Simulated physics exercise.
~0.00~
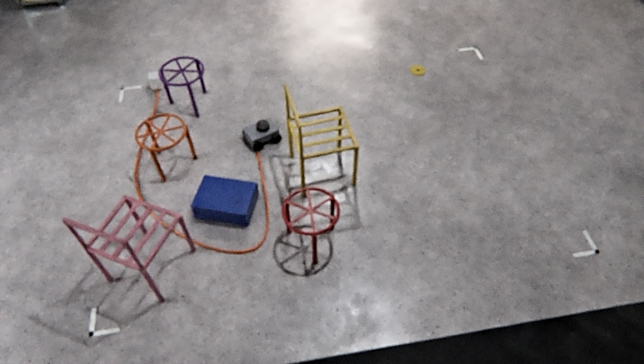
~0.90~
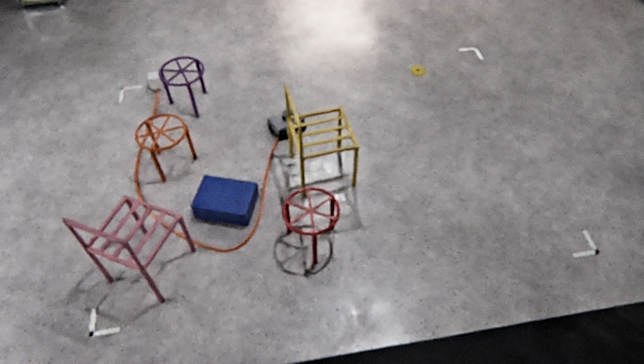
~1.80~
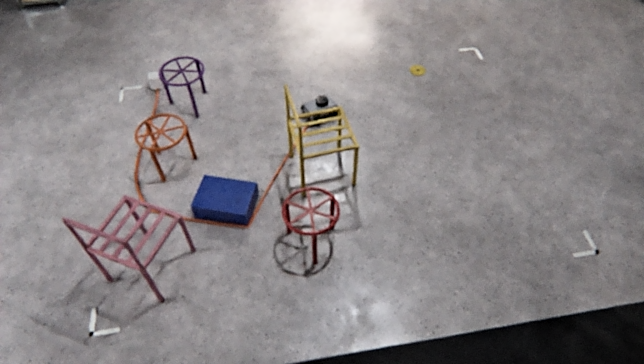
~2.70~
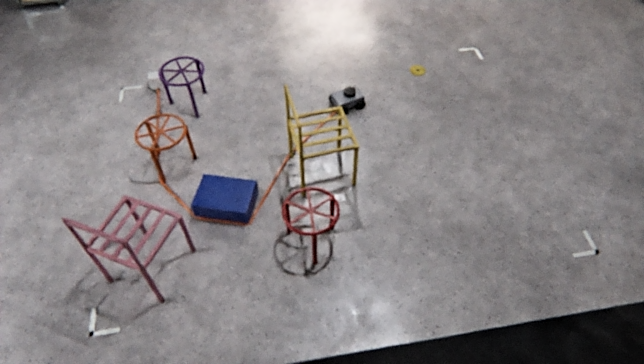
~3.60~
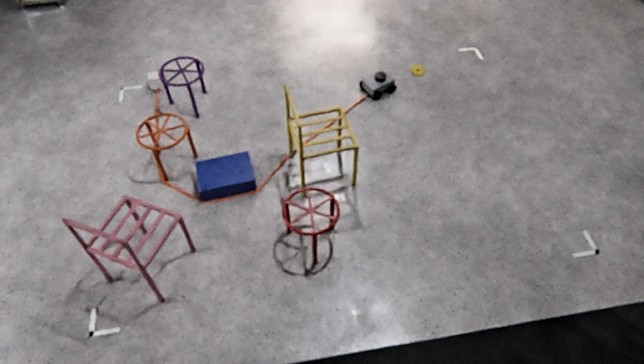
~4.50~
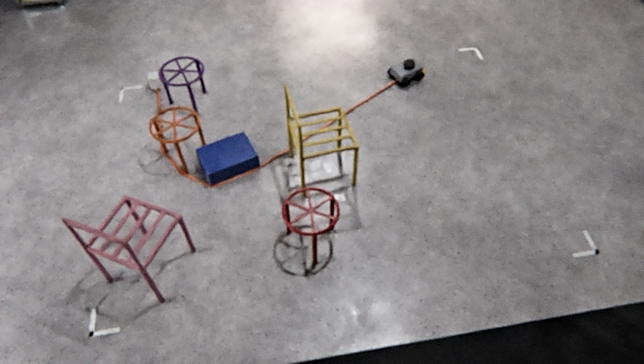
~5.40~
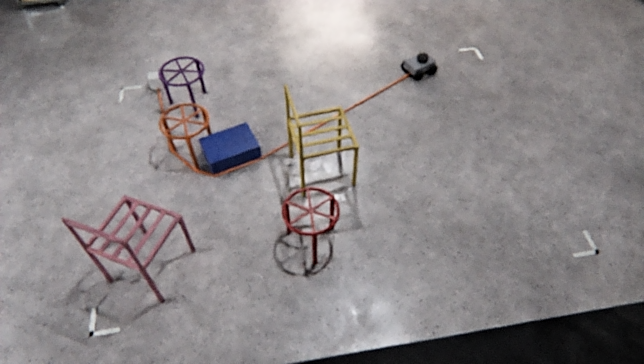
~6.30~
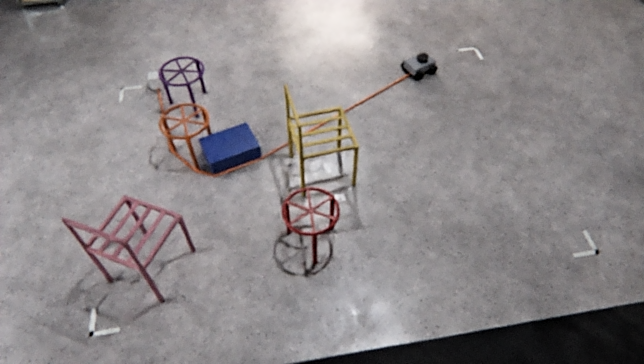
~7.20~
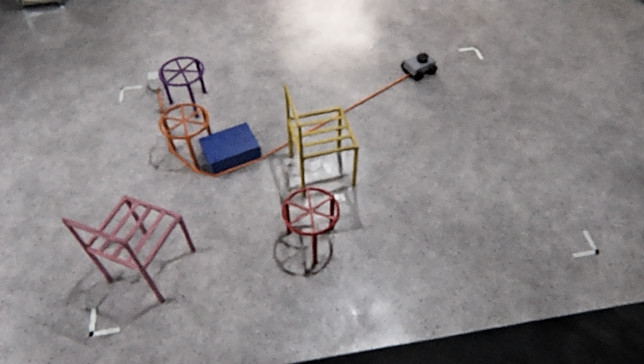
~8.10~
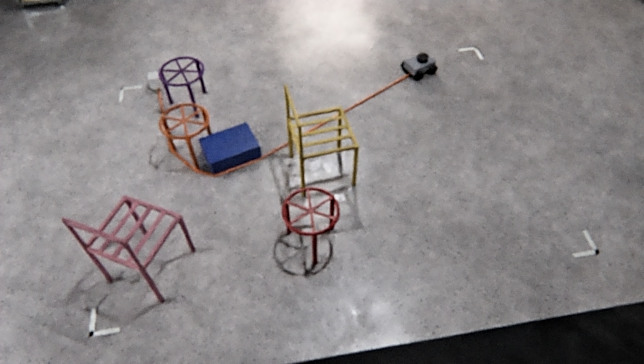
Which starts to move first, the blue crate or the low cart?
The low cart starts to move first, and the blue crate only shifts later, once the cart has passed behind the yellow chair and drawn the lead in.
At first, a low dark cart sits among colourful stools and chairs on a grey floor, with an orange lead looping behind it around a blue crate. The cart rolls right, passing behind the yellow chair, and the slack lead draws in against the crate. As the cart continues up and to the right toward a small yellow mark, the tightening lead drags the crate upward. The orange stool is then pulled a little to the right as well. Finally the cart stops at the mark with the lead stretched behind it, and everything stays still, the other seats never having moved.
